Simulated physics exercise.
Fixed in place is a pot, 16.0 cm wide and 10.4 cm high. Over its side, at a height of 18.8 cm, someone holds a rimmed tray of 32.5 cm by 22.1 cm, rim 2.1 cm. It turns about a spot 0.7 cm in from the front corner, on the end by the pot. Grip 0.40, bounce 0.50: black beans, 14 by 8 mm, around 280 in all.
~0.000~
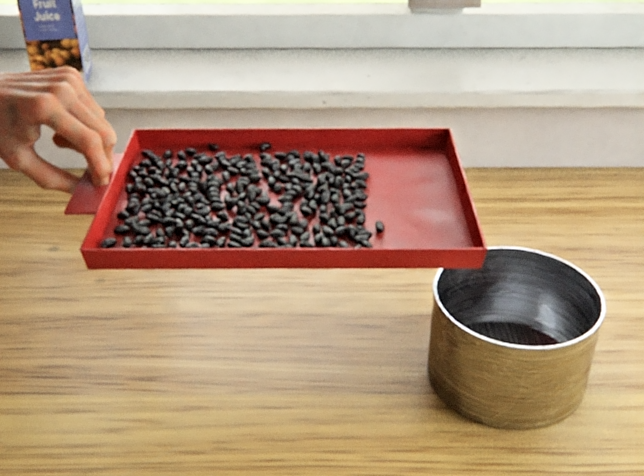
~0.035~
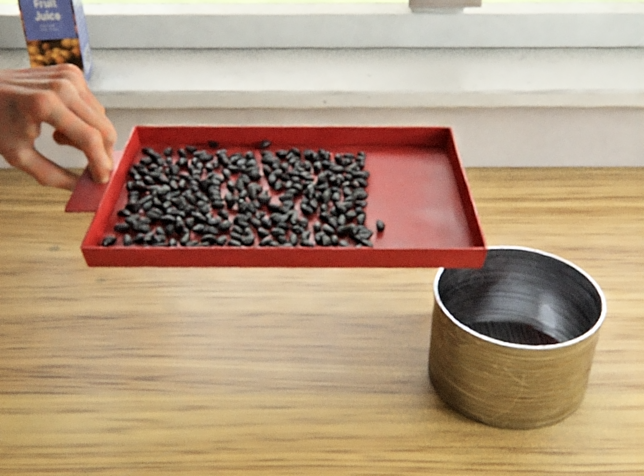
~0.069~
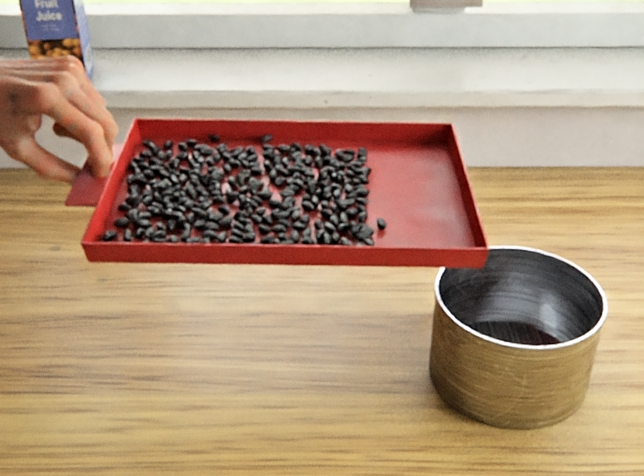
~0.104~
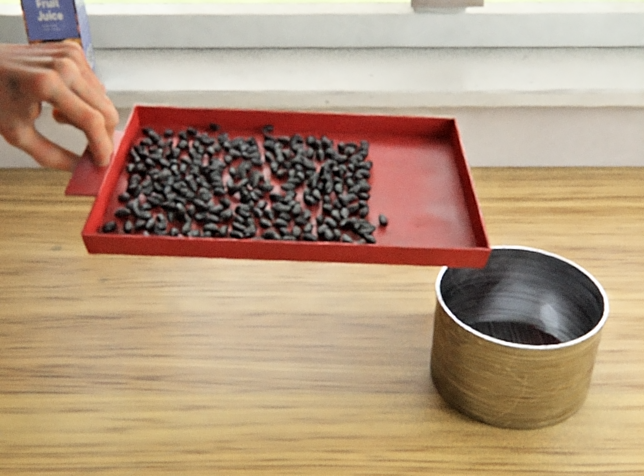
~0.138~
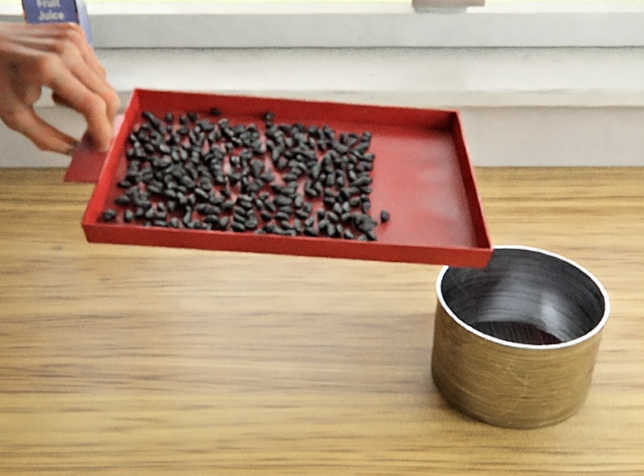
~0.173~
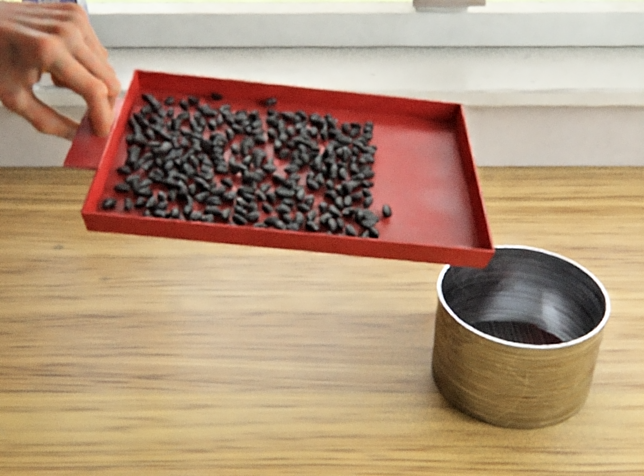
The footage shows a hand holding a red rimmed tray of black beans level above a wooden surface beside a round pot, then raising the handle end on the left so the tray tilts slightly down toward the right.
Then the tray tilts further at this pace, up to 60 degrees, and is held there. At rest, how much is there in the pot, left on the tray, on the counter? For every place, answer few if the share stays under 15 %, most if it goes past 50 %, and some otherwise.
Shares - pot: Few; left on the tray: Some; counter: Most.
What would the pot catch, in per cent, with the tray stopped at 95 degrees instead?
Roughly 0 %.
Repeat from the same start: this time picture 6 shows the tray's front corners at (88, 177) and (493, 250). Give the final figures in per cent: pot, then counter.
The pot gets 0 and the counter 75.
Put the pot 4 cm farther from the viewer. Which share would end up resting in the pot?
Close to 0 per cent, then.
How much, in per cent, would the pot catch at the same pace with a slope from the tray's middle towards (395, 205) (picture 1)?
Estimate: Near 45 per cent.
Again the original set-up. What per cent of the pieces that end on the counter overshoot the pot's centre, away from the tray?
Share past the middle: Roughly 60 percent.
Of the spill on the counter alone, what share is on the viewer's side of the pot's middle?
100 %.
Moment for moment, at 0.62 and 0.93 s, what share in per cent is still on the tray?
Close to 100 at the first time and 70 at the second.
Then, at 0.44 s, tilt 35 degrees; the tray holds 100 %, the pot 0 %.
Then, at 0.62 s, tilt 51 degrees; the tray holds 100 %, the pot 0 %.
Then, at 0.93 s, tilt 60 degrees; the tray holds 70 %, the pot 0 %.
By 2.7 s all is still; pot 0 %, tray 40 %, counter 60 %.
